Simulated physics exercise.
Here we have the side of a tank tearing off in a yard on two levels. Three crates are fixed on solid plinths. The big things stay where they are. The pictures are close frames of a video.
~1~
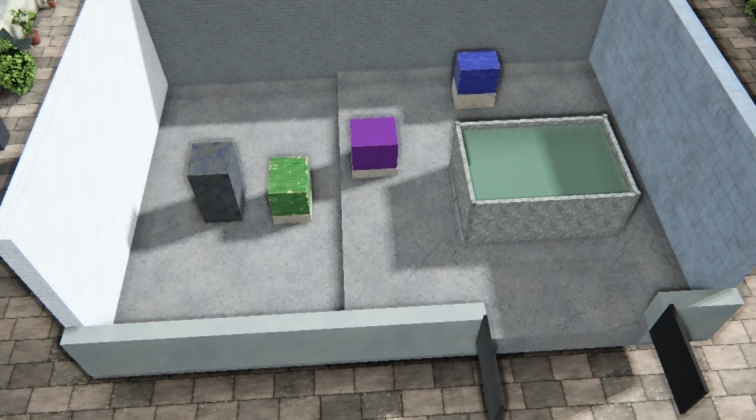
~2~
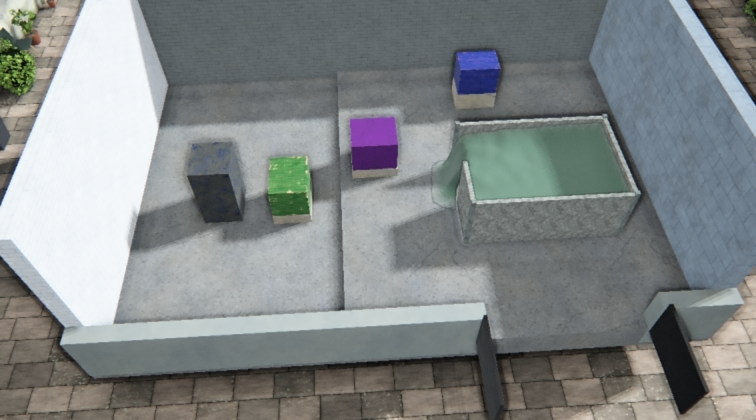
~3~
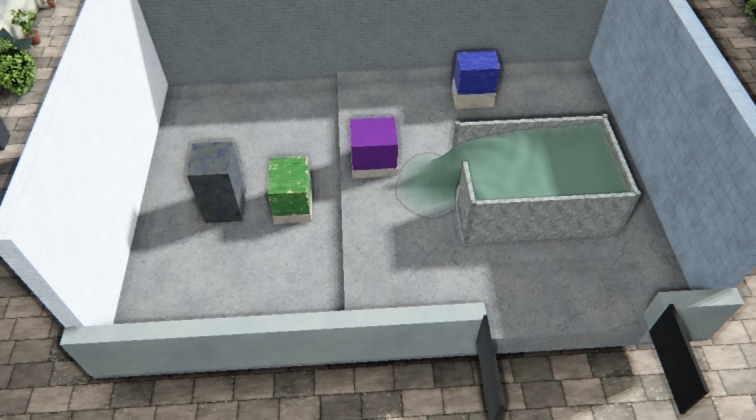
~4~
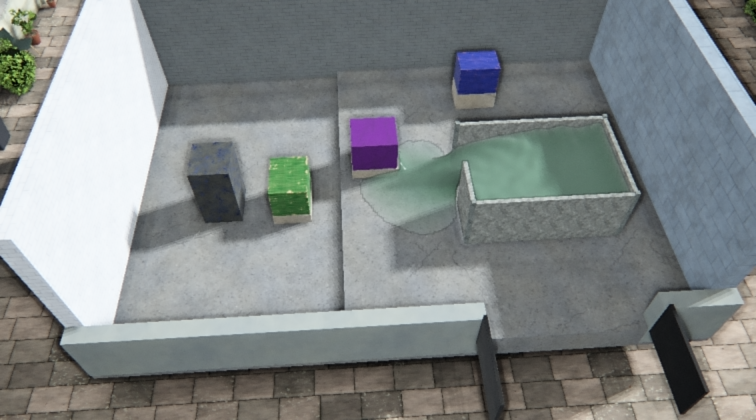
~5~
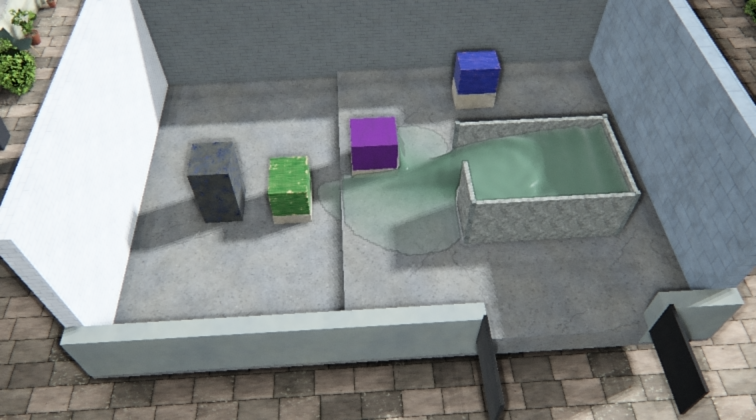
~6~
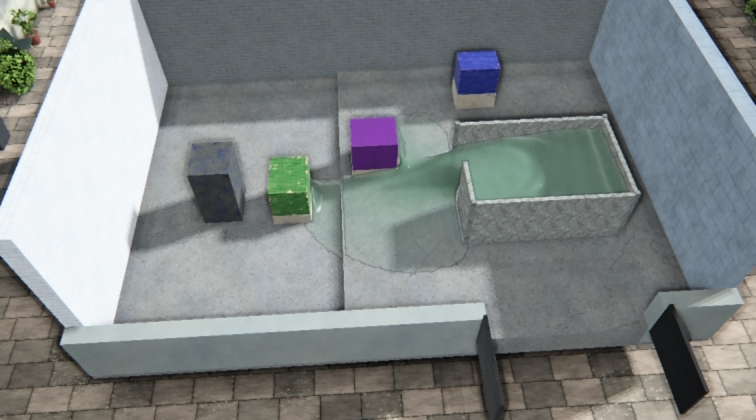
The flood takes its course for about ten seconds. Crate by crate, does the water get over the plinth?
In the end: The purple crate is soaked; the blue crate keeps dry; the green crate is soaked.
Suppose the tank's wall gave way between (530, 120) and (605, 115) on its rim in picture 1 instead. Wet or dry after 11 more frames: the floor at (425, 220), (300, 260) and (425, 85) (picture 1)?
As listed: Dry, dry, wet.
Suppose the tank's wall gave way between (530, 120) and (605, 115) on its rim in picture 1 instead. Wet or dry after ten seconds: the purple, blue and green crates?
Then: Purple escapes it, blue is wetted, green remains dry.
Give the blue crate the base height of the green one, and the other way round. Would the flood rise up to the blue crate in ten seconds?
Blue remains dry.
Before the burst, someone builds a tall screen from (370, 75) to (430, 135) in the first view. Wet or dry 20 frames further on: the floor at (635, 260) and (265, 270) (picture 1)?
One after the other: Clear, wet.
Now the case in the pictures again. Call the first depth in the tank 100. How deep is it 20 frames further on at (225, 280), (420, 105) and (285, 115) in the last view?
About 4, 4 and 2 per cent.
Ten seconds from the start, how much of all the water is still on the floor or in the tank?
Close to 100 %.
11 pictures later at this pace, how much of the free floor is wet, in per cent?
Roughly 45 per cent.
A moment on, water covers 30 % of the floor; the purple crate water round its plinth, the blue crate water round its plinth, the green crate water round its plinth.
Next, water covers 45 % of the floor; the purple crate water round its plinth, the blue crate water round its plinth, the green crate water round its plinth.
Then, water covers 60 % of the floor; the purple crate water round its plinth, the blue crate water round its plinth, the green crate water round its plinth.
Later, water covers 75 % of the floor; the purple crate water round its plinth, the blue crate water round its plinth, the green crate water round its plinth.
In the end, water covers 85 % of the floor; the purple crate was topped, the blue crate stayed above the water, the green crate was topped.
